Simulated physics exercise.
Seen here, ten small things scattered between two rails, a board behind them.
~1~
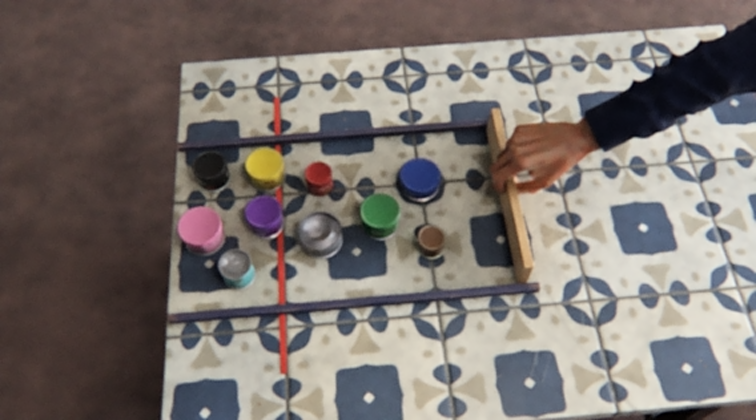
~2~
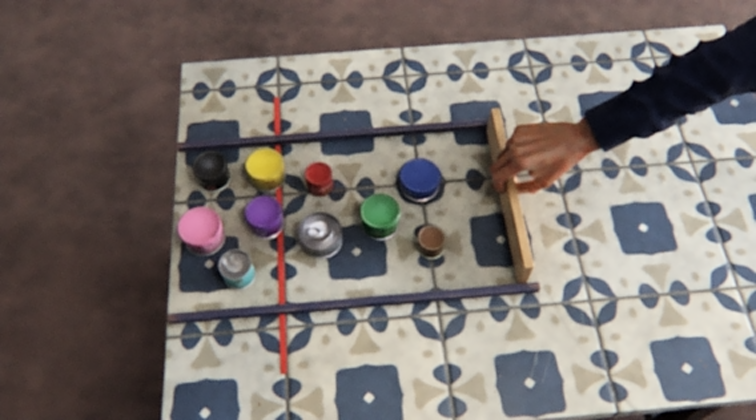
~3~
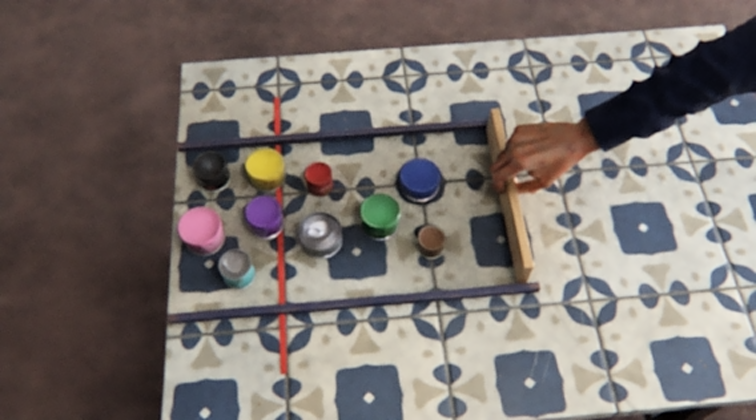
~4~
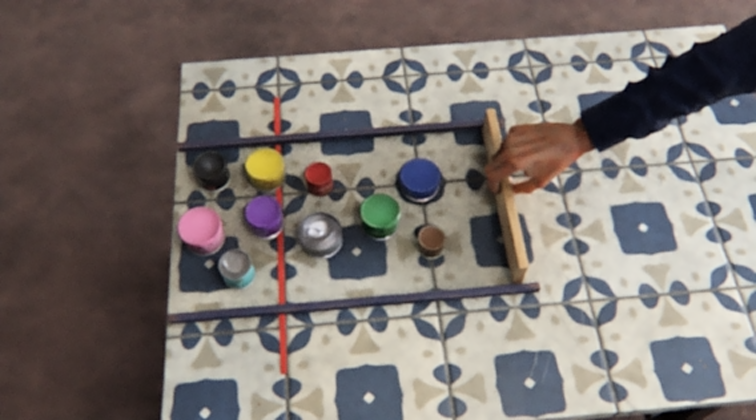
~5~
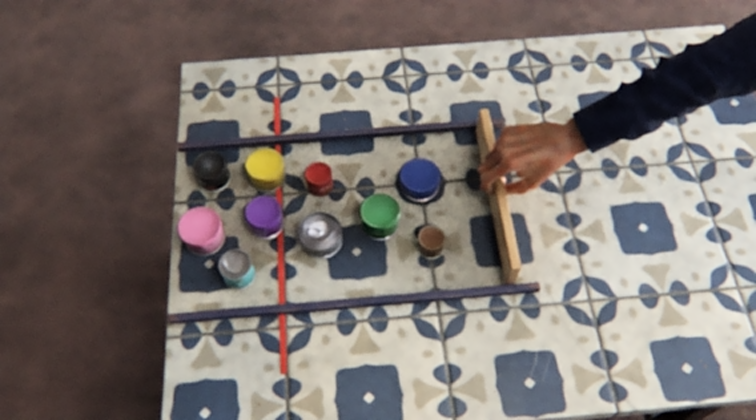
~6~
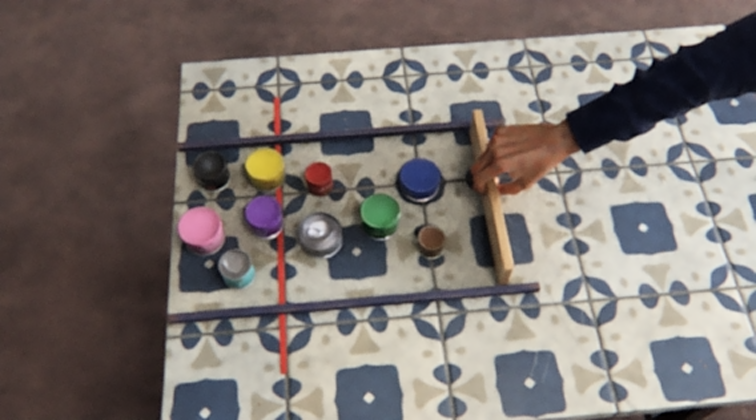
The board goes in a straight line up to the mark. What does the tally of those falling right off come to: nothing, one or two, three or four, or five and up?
It comes to nothing.
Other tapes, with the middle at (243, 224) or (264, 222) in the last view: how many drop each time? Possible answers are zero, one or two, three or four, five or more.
Taking the two places in turn, it's either one or two; not one.
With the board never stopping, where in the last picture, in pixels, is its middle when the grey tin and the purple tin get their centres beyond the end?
Near (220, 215) in the first case, near (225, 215) in the other.
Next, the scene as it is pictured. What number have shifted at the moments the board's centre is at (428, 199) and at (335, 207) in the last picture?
The first number is 2, the next one 6.
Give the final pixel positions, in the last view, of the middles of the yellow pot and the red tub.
Final centres, first then second: (226, 157), (229, 183).
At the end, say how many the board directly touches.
At rest, 3 are in contact.
Soon after, none off yet; pink tin at rest near (202, 232); black tin at rest near (212, 172); turquoise tin at rest near (237, 270).
At rest, the number that fall off is zero.
